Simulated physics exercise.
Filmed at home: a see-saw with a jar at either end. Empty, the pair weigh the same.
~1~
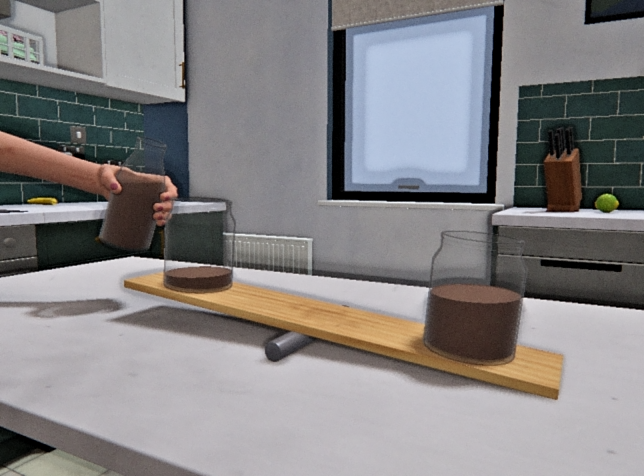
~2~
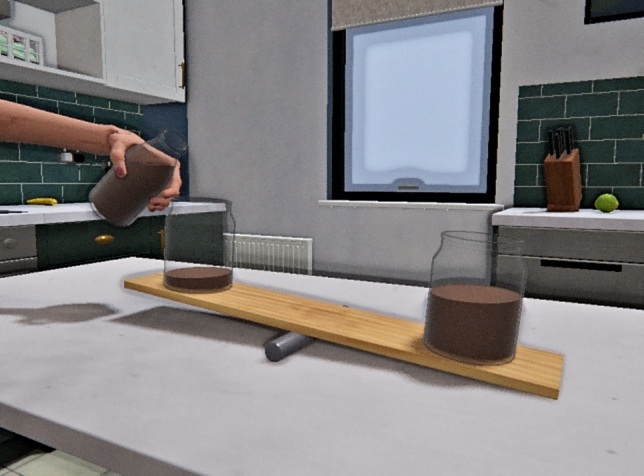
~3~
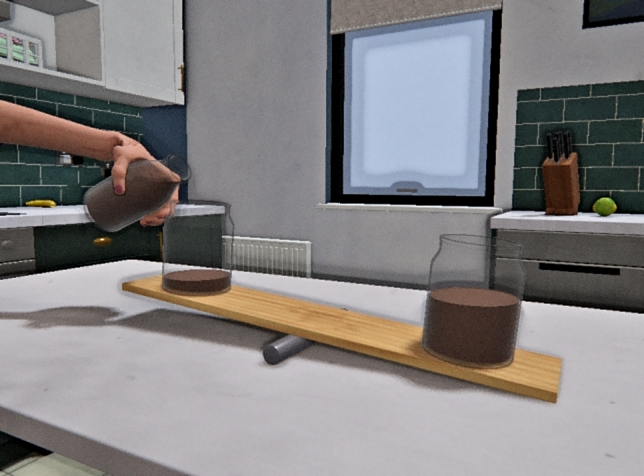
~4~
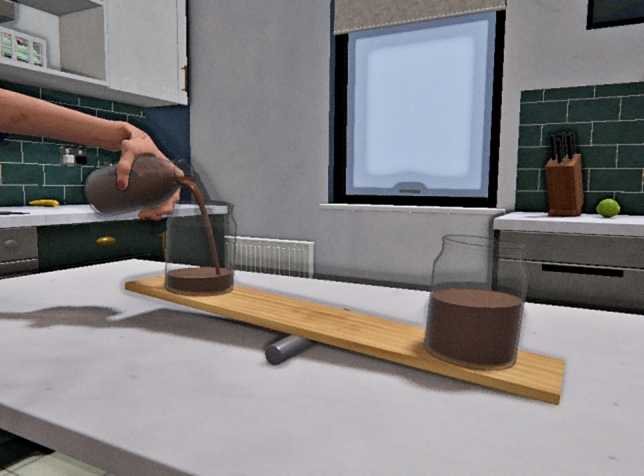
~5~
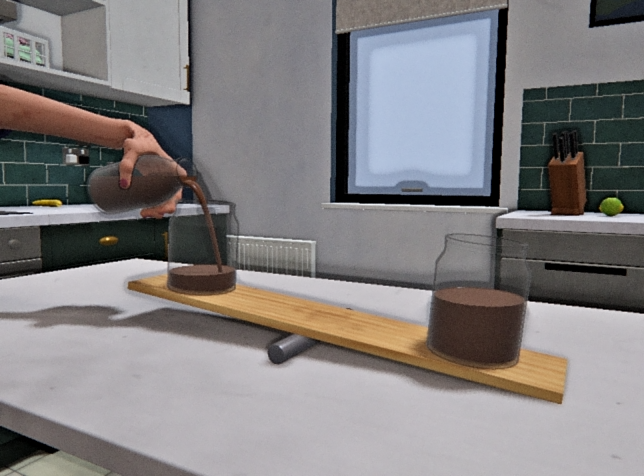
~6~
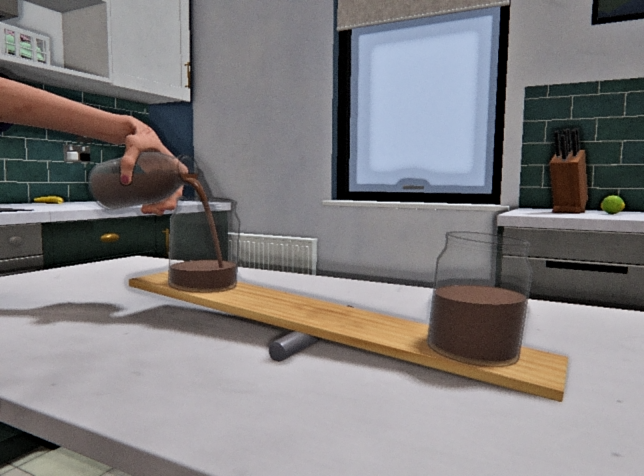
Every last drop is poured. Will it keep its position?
I expect it will flip over.
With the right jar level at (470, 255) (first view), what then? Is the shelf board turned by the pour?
My ruling: It sits tight.
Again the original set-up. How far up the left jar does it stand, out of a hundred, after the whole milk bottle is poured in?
Near 60 in a hundred.
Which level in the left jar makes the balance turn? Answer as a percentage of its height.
Around 45 per cent of its height.
Soon after, the left jar is about a third full; the shelf board leans as before.
Later, the left jar is about half full; the shelf board has swung over, and that end is down.
In the end, the left jar is about two thirds full; the shelf board has swung over, and that end is down.
